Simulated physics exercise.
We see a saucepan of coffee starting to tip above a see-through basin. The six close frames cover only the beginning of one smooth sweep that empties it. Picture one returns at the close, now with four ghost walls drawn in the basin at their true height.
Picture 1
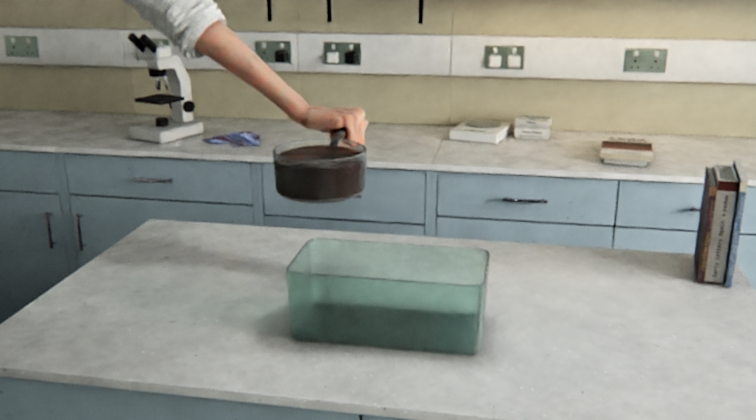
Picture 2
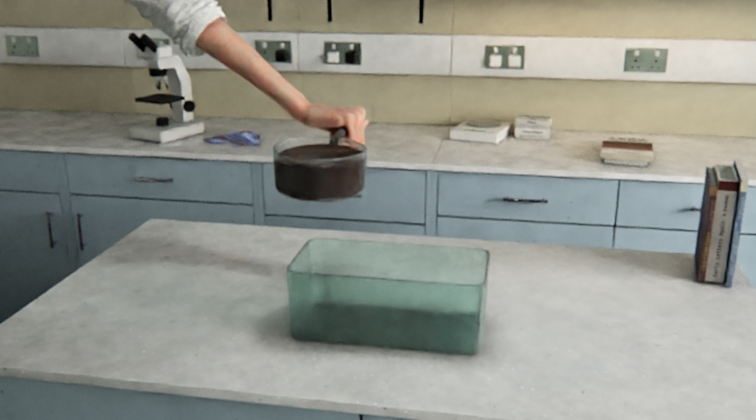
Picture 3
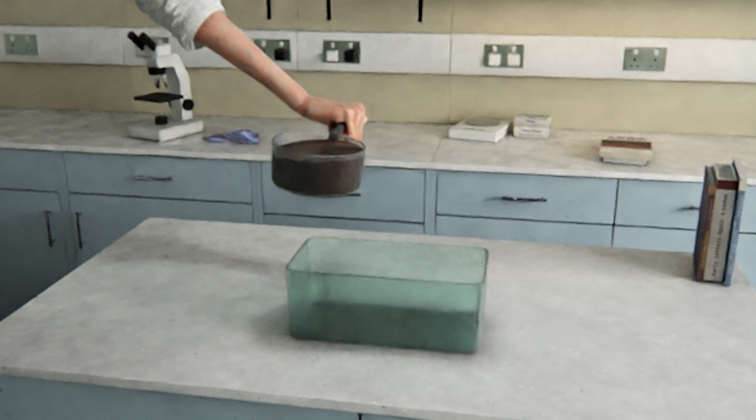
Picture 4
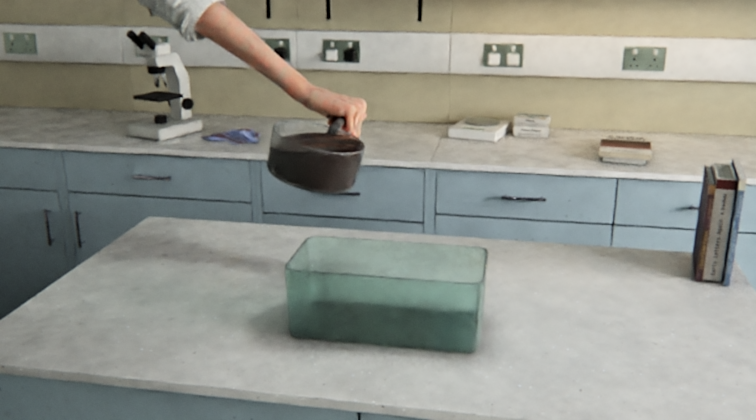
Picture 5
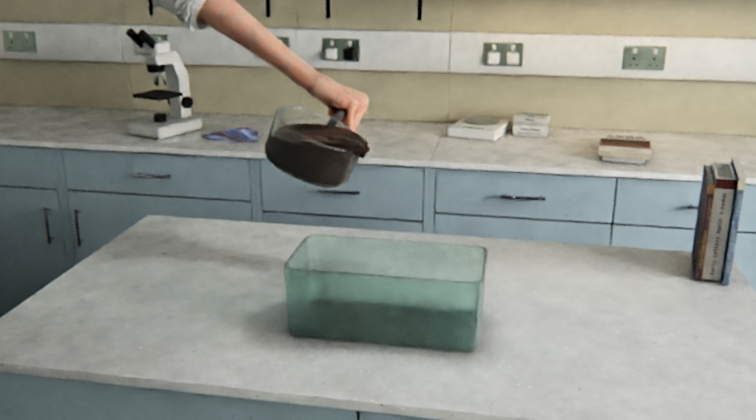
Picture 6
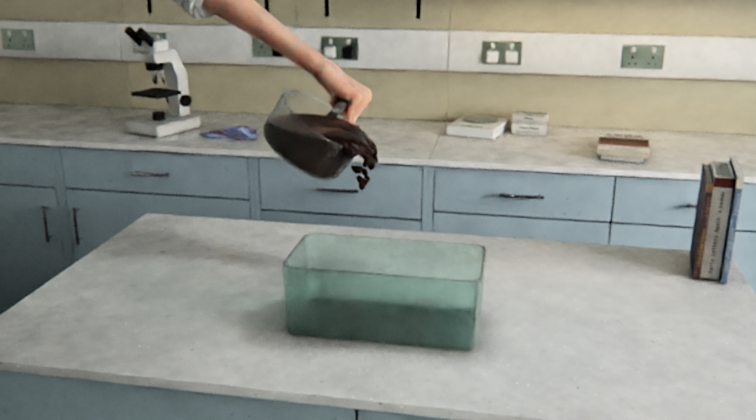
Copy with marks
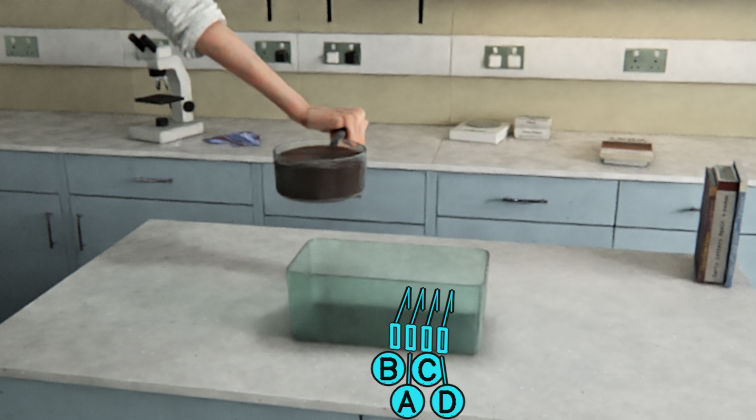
A saucepan of coffee, gripped by a hand reaching in from the upper left, hangs upright above a see-through basin on a laboratory bench. The hand tilts it gradually toward the right, and the dark coffee shifts to the lip, then begins spilling over the edge in a short, broken stream.
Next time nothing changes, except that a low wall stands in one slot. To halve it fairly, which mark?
C beats the others.
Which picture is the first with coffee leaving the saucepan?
In picture 5.
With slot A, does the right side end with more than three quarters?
No, it does not.
In cyan, A at (410, 354); B at (394, 352); C at (425, 355); D at (441, 356).
With A, about 33 % ends left of the wall and 65 % right of it.
With B, about 25 % ends left of the wall and 74 % right of it.
With C, about 48 % ends left of the wall and 49 % right of it; 3 % is lost outside.
With D, about 67 % ends left of the wall and 30 % right of it; 3 % is lost outside.
